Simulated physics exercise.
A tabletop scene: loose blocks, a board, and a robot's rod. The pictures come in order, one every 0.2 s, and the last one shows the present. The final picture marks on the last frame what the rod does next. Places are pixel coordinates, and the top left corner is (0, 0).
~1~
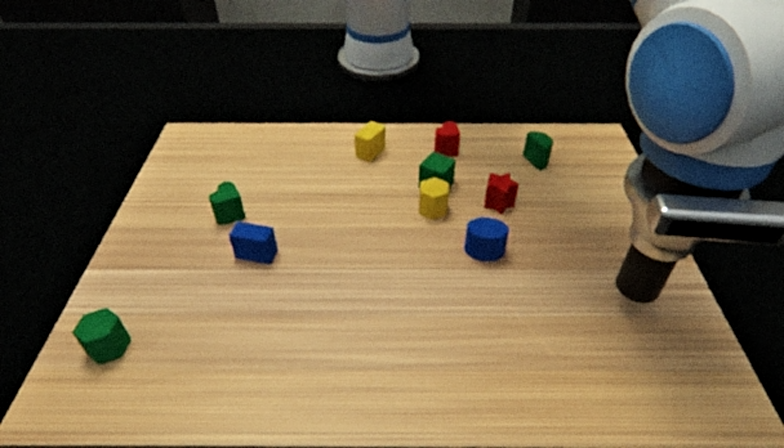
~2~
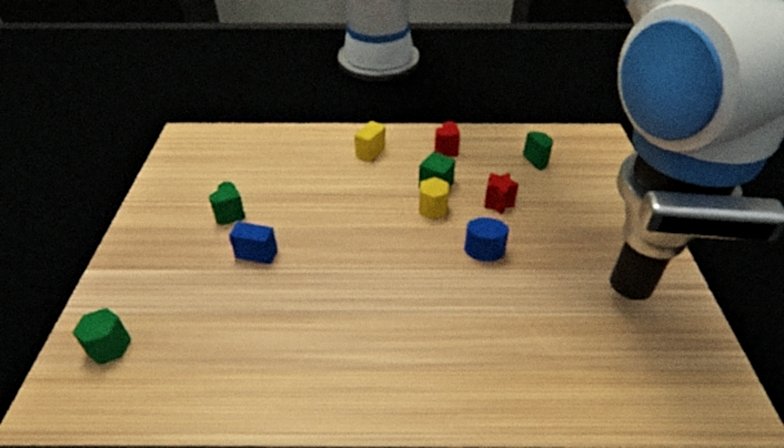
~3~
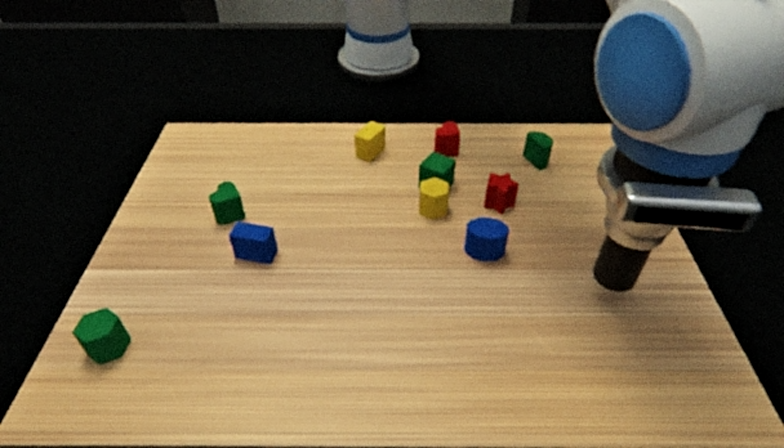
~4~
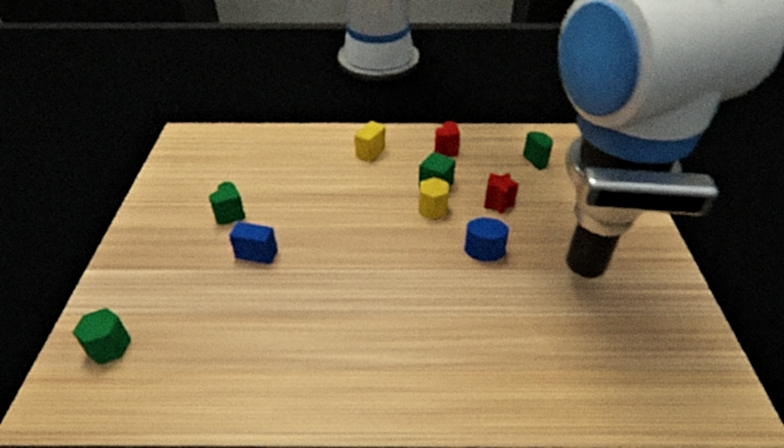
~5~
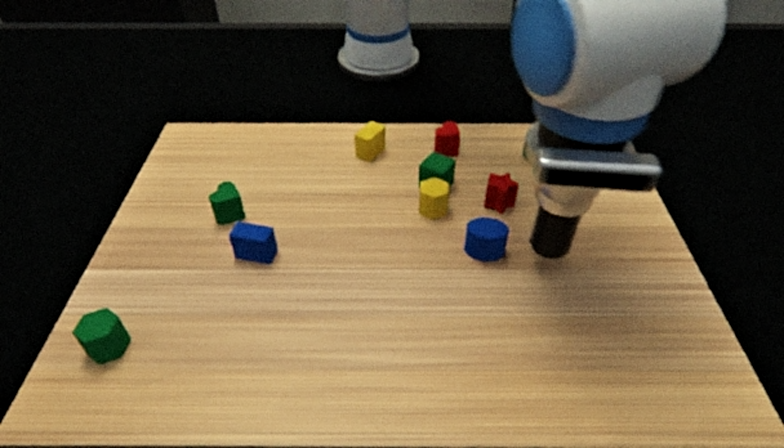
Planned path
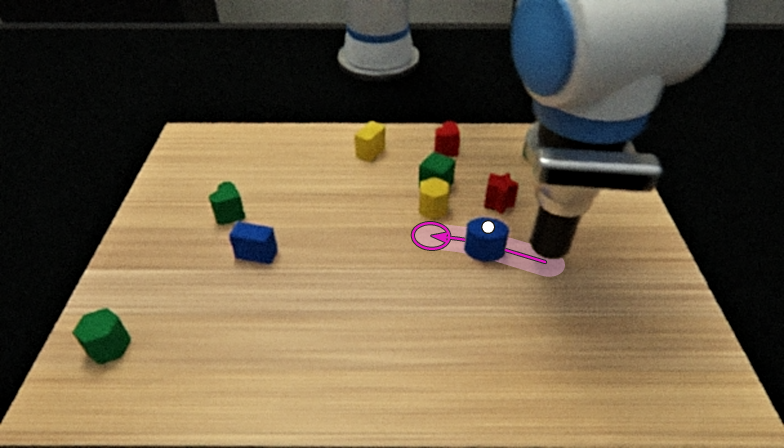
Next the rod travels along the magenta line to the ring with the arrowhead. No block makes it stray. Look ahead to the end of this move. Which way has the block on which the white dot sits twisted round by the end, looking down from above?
Direction: Anticlockwise.
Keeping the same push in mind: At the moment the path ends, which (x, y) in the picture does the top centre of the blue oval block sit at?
It ends at (398, 223).
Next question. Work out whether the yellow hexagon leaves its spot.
Stays put.
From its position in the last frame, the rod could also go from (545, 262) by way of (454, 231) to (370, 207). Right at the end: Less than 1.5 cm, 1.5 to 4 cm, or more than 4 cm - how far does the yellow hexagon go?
By the end of the path, it will have gone between 1.5 and 4 cm.
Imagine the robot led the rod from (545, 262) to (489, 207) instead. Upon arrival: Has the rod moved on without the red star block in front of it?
In short: No.
Path on the board, from (545, 262) over (507, 250) and (469, 240) to (431, 236); the dot is on the blue oval block.
The first path, step by step. One third of the way, rod at (508, 233); blue oval block at (469, 224).
Two thirds of the way, rod at (471, 224); blue oval block at (433, 220), turned 35° anticlockwise.
At the end, rod at (432, 219); yellow hexagon in place; blue oval block at (398, 223), turned 65° anticlockwise.
